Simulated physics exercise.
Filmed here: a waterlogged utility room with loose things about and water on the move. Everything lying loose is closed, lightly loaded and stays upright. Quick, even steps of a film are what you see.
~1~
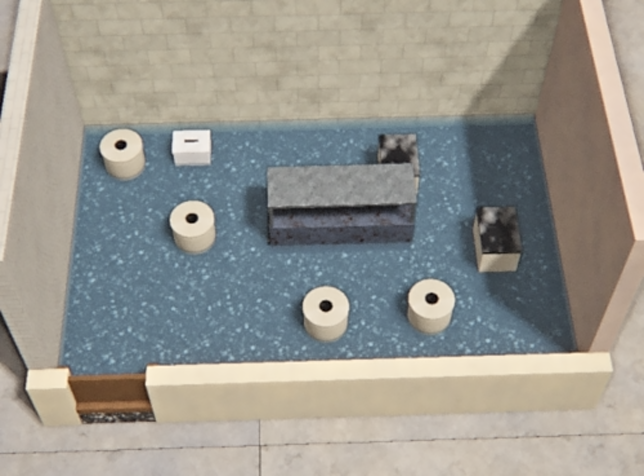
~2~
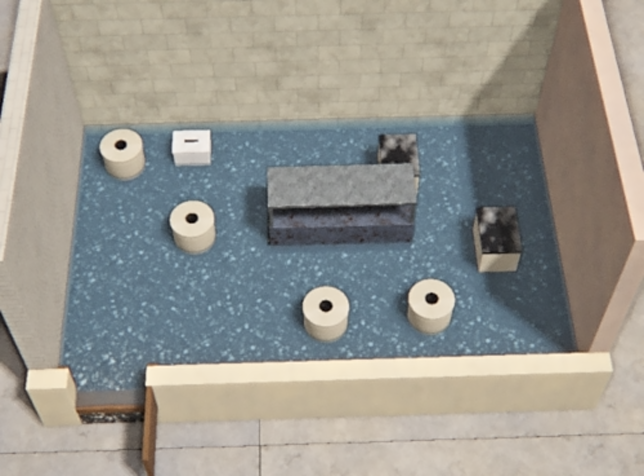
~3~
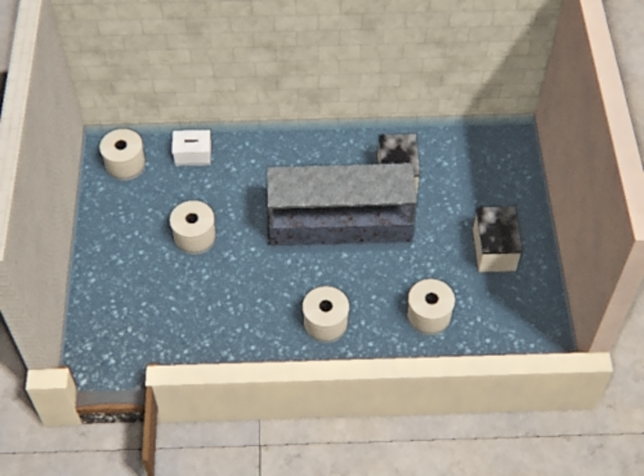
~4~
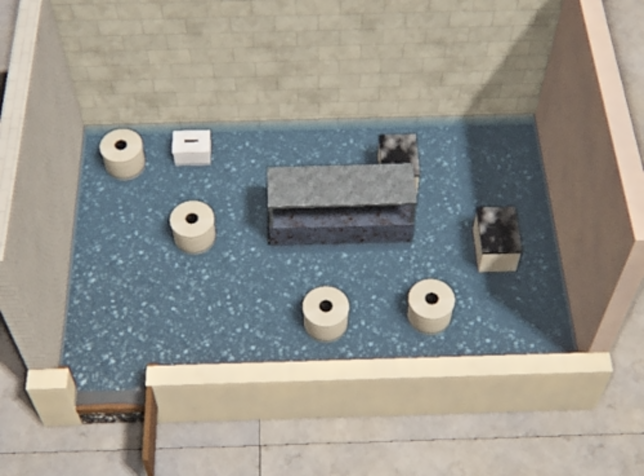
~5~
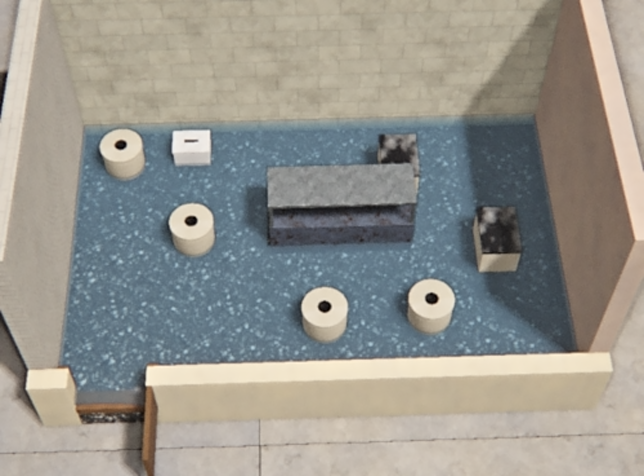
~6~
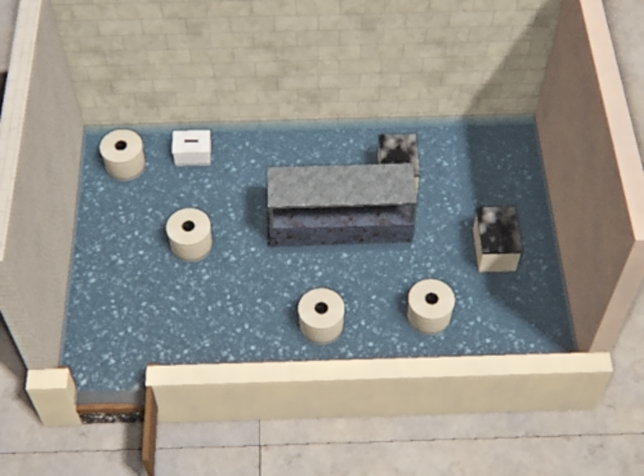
A walled room with a speckled blue, flooded floor held round cream tubs and several blocks; a brown gate at the front left swung open outward, then two tubs shifted slightly toward the front left.
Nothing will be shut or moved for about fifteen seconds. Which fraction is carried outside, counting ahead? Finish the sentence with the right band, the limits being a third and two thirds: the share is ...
The share is under a third.
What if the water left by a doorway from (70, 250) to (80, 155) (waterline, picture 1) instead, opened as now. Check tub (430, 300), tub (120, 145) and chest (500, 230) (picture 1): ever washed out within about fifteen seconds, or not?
As listed: Kept in, through, still in.
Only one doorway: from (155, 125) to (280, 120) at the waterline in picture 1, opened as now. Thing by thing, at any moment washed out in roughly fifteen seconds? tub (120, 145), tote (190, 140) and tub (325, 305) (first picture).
Following that order: Escaped; escaped; remains behind.
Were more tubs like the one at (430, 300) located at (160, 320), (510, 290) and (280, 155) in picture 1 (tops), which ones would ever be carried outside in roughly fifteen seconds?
Summary in sequence: Exits at some point, never leaves, never leaves.
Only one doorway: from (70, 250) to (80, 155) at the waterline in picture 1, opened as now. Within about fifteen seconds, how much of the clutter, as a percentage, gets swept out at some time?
Close to 40 %, I think.
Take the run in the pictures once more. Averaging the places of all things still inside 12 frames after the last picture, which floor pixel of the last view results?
Near (263, 258).
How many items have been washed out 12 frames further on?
0.
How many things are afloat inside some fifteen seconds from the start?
I get 5.
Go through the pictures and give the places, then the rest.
A tub at (192, 219) floats; a tub at (326, 306), afloat; 0 of 7 have shifted, in the first picture.
A tub at (192, 219), afloat; a tub at (326, 306), afloat; 0 of 7 have shifted, in the second picture.
A tub at (192, 219), afloat; a tub at (326, 306), afloat; 0 of 7 have shifted, in the third picture.
A tub at (192, 219), afloat; a tub at (326, 306) floats; 0 of 7 have shifted, in the fourth picture.
A tub at (191, 221), afloat; a tub at (325, 307) floats; 0 of 7 have shifted, in the fifth picture.
A tub at (188, 226), afloat, close to its start; a tub at (321, 308), afloat, close to its start; 1 of 7 have shifted, in the sixth picture.
A moment on, 0 of 7 are out; 7 afloat.
Next, 0 of 7 are out; 7 afloat.
Later, 1 of 7 are out; 6 afloat.
In the end, 2 of 7 are out; 5 afloat.
